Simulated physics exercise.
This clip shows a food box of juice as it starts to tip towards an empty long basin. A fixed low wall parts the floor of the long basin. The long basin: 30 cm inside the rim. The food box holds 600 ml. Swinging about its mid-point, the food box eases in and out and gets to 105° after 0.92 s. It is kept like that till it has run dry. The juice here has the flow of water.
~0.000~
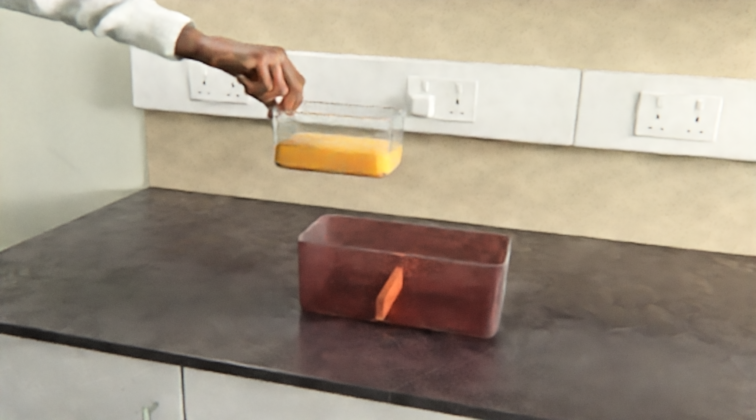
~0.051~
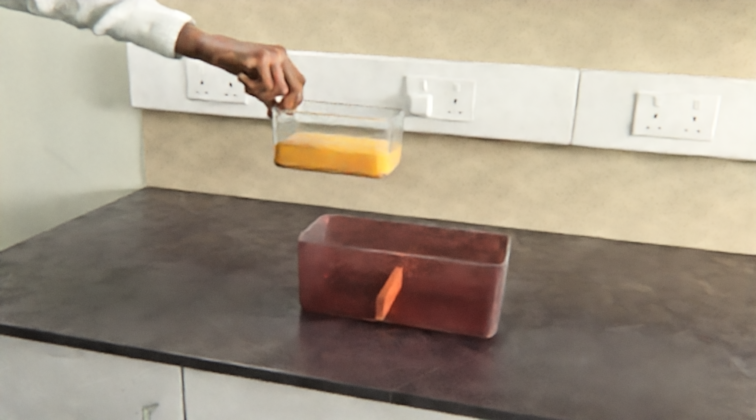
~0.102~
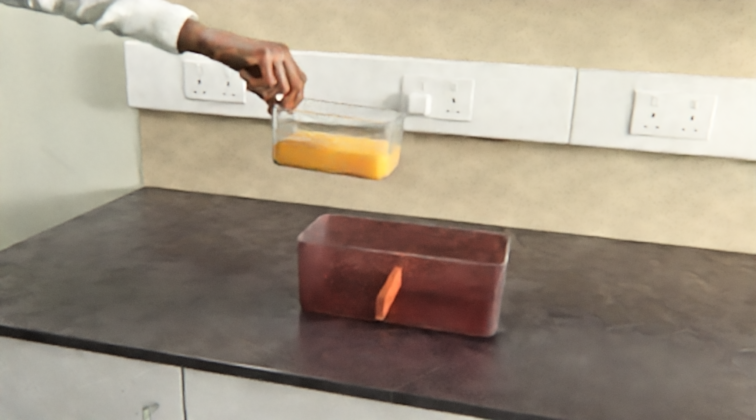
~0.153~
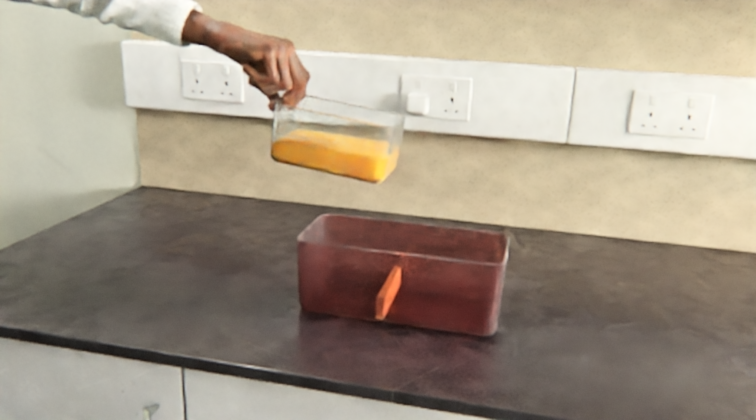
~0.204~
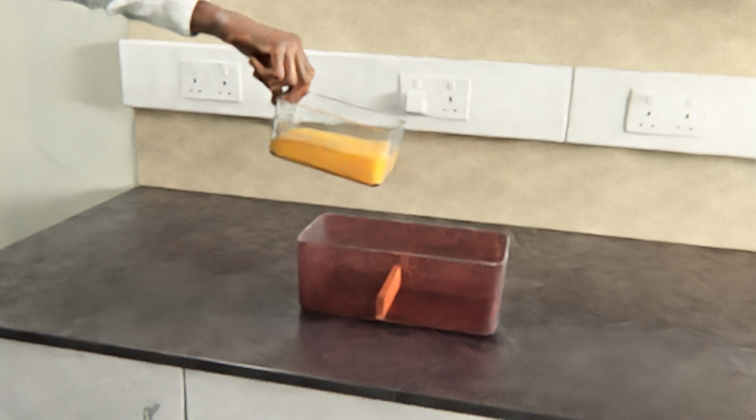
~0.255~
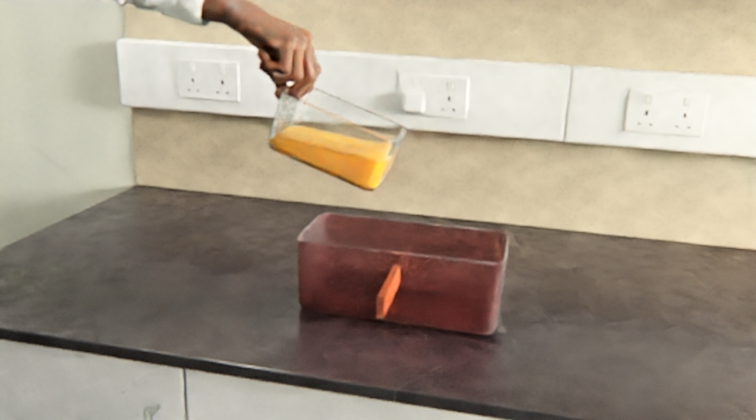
A clear box of orange juice, held by a hand from the left above a long reddish basin with an orange divider, tilted gradually down to the right, its juice still inside.
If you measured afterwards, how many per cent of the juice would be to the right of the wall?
About 65 out of 100.
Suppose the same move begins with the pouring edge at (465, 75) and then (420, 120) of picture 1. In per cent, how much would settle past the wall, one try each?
Roughly 75 per cent the first time and 90 per cent the second.
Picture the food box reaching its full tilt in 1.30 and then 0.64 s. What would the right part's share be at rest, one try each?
First 70, then 65 per cent.
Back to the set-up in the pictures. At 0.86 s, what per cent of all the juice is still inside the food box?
Share remaining: Approx. 16 %.
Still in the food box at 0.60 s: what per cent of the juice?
About 48 per cent.
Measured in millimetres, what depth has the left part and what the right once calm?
Depths: Left near 12 mm, right near 18 mm.
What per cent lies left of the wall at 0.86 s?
The left part holds some 14 per cent.
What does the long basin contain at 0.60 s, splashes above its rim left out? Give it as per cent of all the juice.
Close to 10 in a hundred.
By 0.60 s the tilt is 77° and 49 per cent is still to pour, 0 is left of the wall and 11 right of it.
By 0.86 s the tilt is 104° and 16 per cent is still to pour, 14 is left of the wall and 60 right of it.
By 1.13 s the tilt is 105° and 1 per cent is still to pour, 32 is left of the wall and 65 right of it.
By 1.42 s the tilt is 105° and 0 per cent is still to pour, 34 is left of the wall and 65 right of it.
At rest 34 per cent lies left of the wall, 65 right of it and 1 outside.
